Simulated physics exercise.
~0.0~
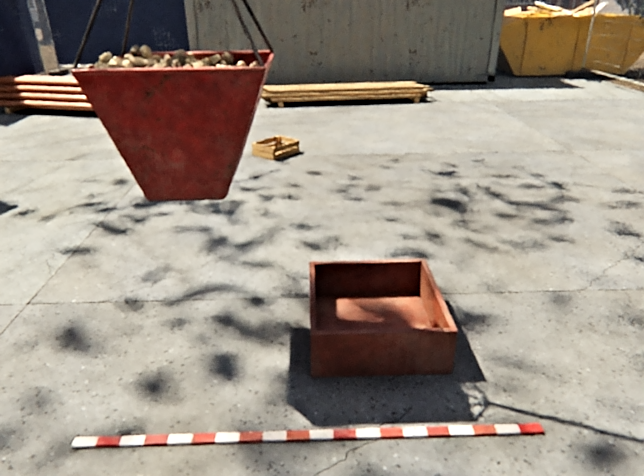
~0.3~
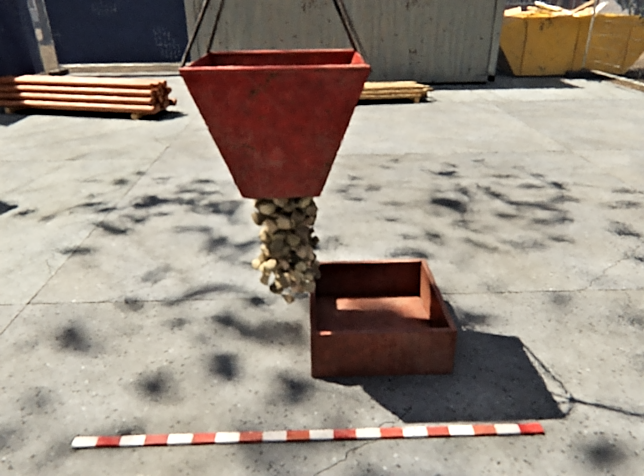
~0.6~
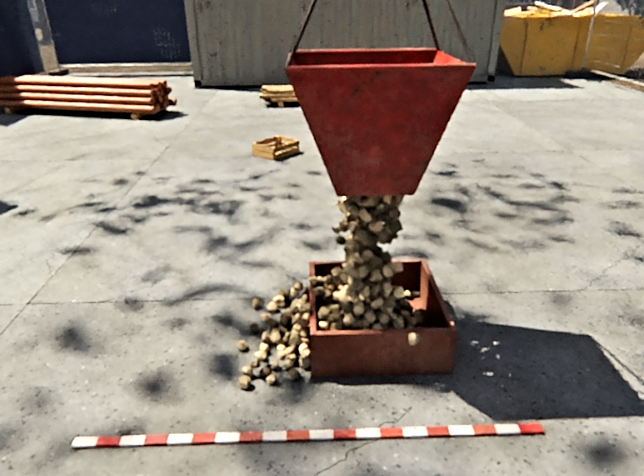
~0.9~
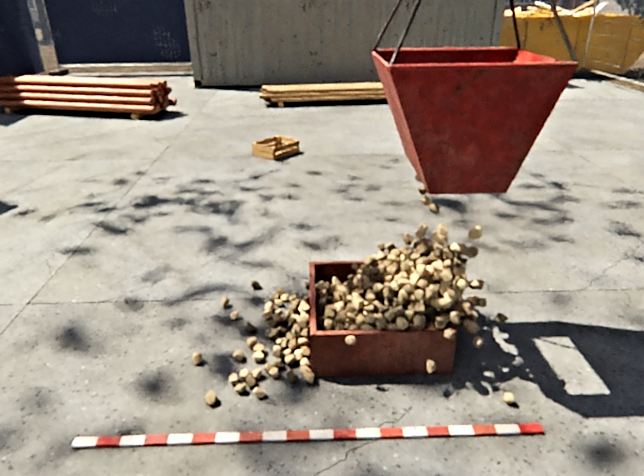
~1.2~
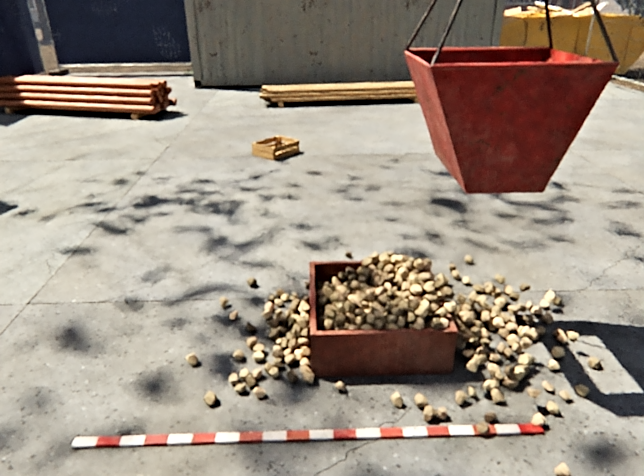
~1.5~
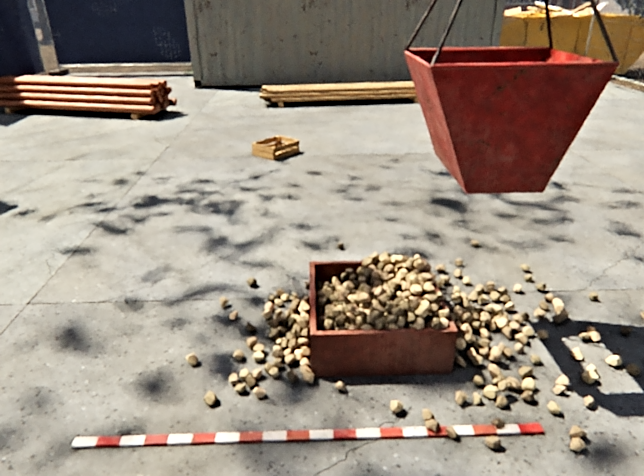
A red skip full of stones moved to the right above a paved yard, pouring them from its bottom as it passed over a reddish bin, and ended up empty, with the bin heaped full and stones scattered on both sides, the farthest to the right.
